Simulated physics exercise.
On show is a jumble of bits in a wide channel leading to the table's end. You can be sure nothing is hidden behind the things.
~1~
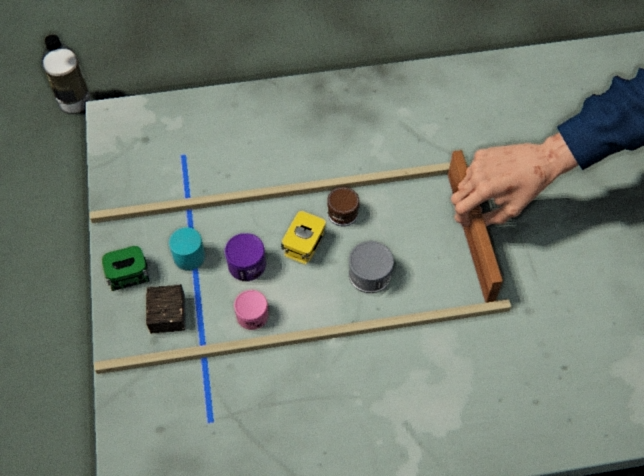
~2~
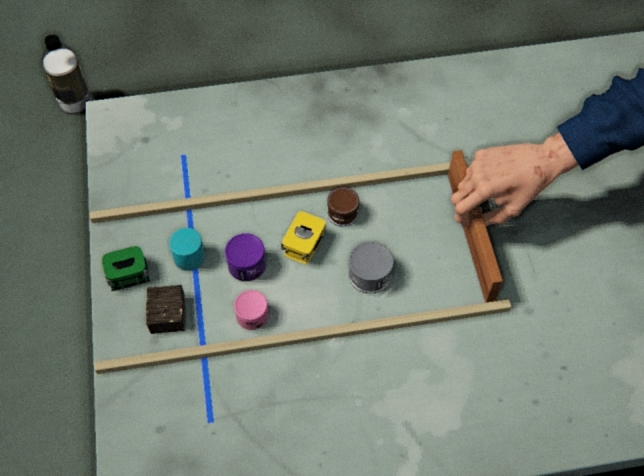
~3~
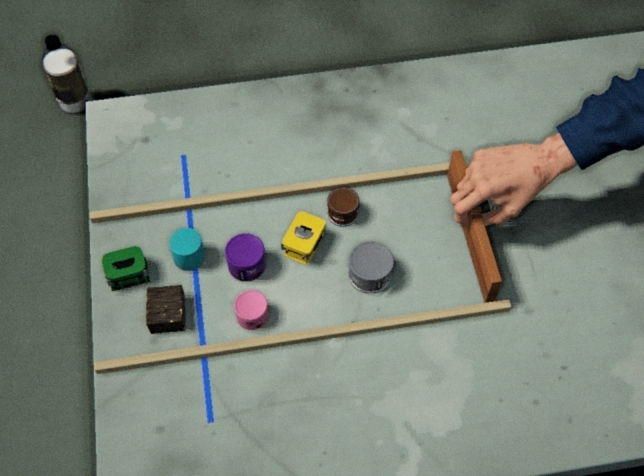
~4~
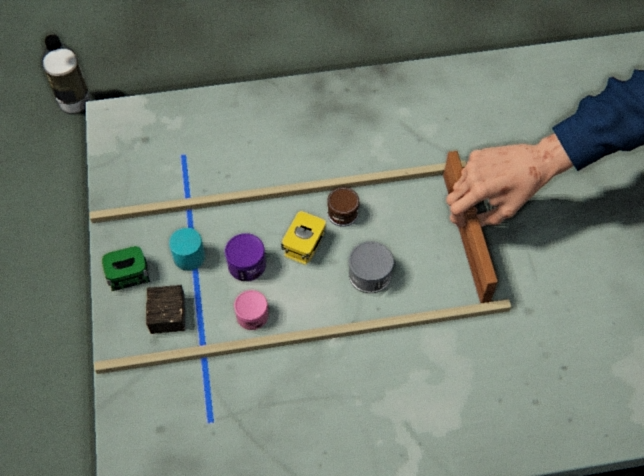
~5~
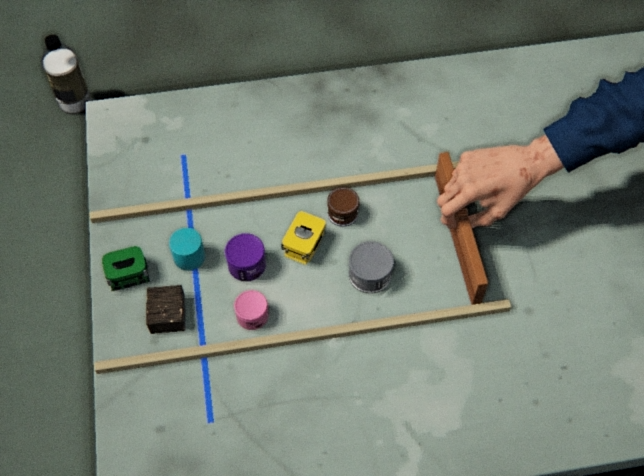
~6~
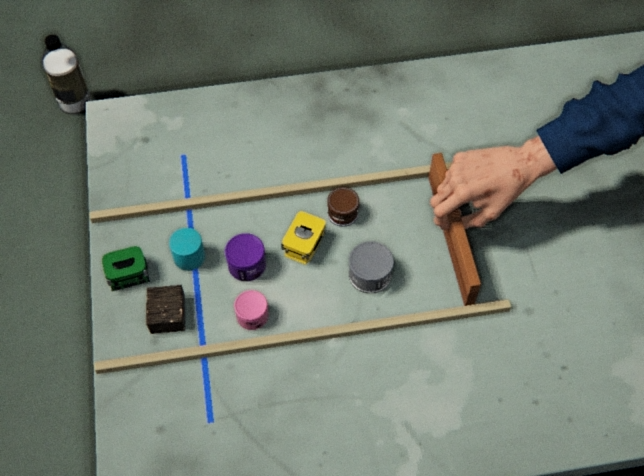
A hand in a dark blue sleeve grips an upright reddish-brown board at the right of a pale, mottled tabletop, seen from above at a slight tilt by a still camera. Between two wooden strips sit a green case, black block and turquoise lid near a blue tape line, then purple, pink, yellow, brown and grey pieces. The board first stays put, then the hand slides it slightly left, touching nothing.
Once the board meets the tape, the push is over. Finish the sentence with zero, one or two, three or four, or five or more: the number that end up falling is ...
The number that end up falling is zero.
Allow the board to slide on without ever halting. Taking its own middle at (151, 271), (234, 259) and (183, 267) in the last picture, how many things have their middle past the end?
1, 0 and 0.
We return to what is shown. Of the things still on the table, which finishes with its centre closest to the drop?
That's the green case.
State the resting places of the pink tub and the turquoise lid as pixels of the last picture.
The pink tub comes to rest close to (185, 332), while the turquoise lid rests close to (146, 242).
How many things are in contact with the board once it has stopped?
Tally at the end: 4.
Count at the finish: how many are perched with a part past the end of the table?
My count gives 1.
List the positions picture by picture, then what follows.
The first picture shows green case (126, 268); black block (166, 309); turquoise lid (187, 249); board (473, 225); tape (196, 276).
The second picture shows black block (166, 309); board (473, 225).
The third picture shows turquoise lid (187, 249); grey pot (371, 267).
The fourth picture shows green case (126, 269); yellow case (304, 238).
The fifth picture shows black block (166, 309); purple tub (246, 258).
The sixth picture shows green case (126, 269); black block (166, 309); turquoise lid (187, 249); board (453, 228); tape (196, 276).
A little later, none off yet; green case at rest near (126, 269); black block at rest near (166, 309); turquoise lid at rest near (187, 249).
When it is over, the number that fall off is zero.
